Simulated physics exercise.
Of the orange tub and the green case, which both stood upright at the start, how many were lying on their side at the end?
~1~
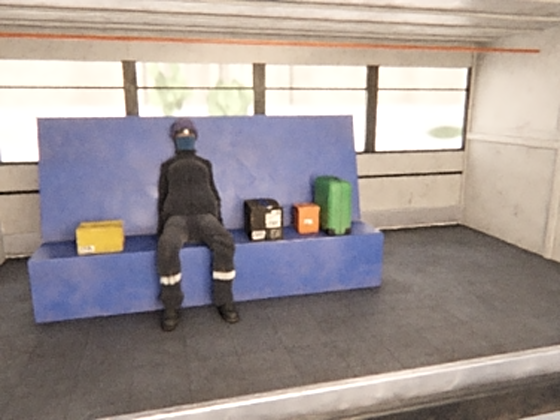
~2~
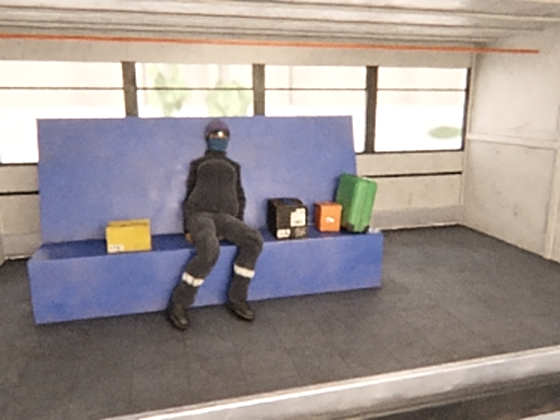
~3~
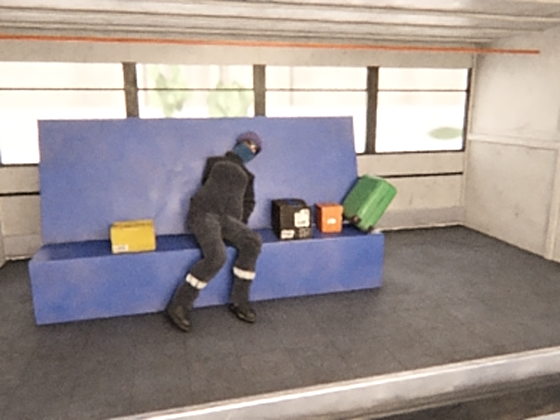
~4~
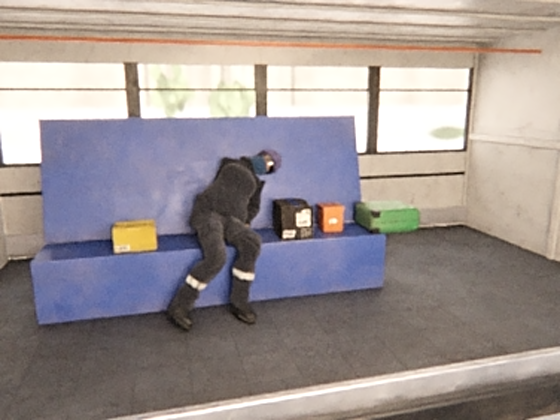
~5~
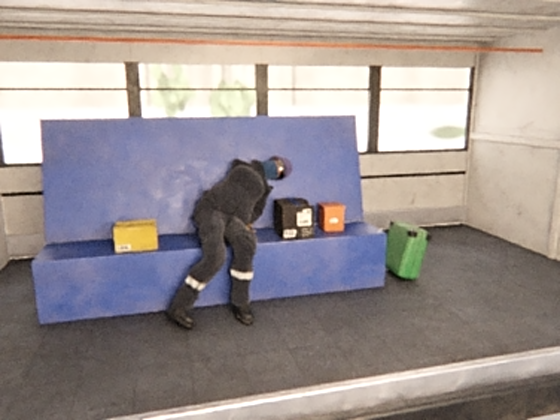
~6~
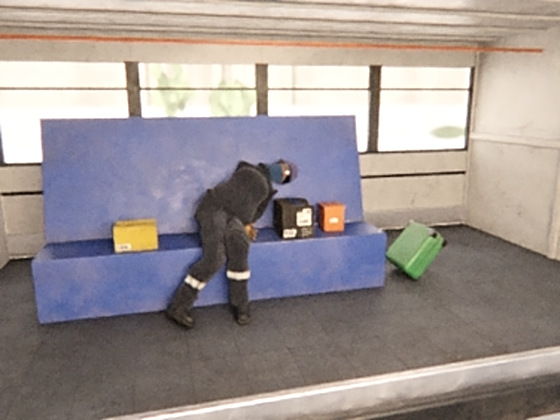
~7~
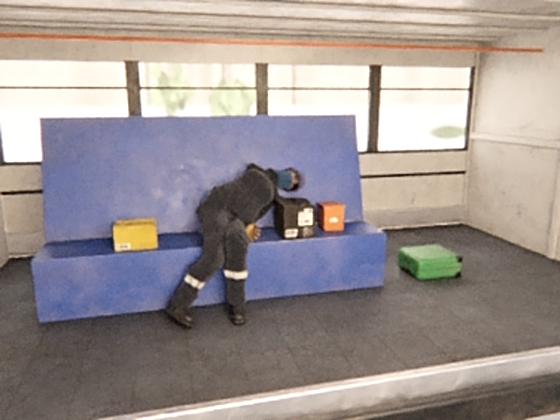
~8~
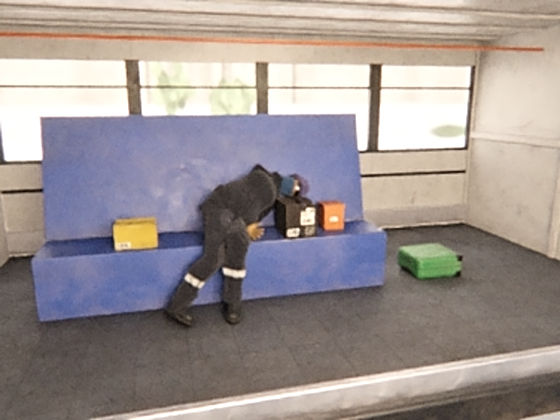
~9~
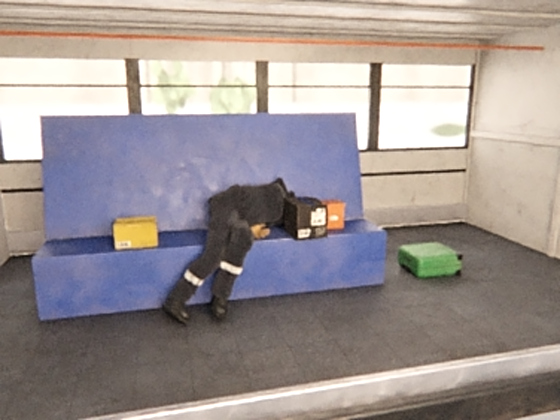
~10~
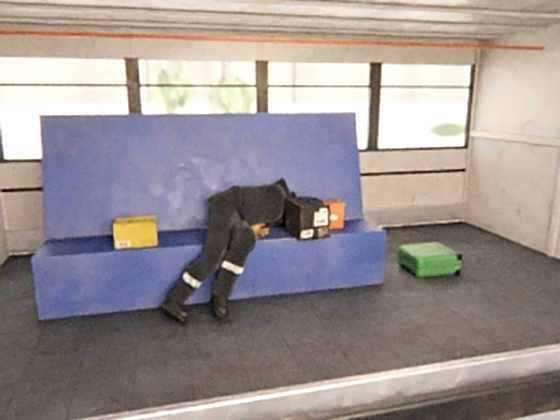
One of them was. The green case ended up on its side on the floor, while the orange tub was still upright on the bench.
A green case slid right, toppled off the end of a blue bench and ended up on its side on the floor, while a limp sleeper in dark clothes slumped over against the black holdall; the other luggage stayed on the seat.
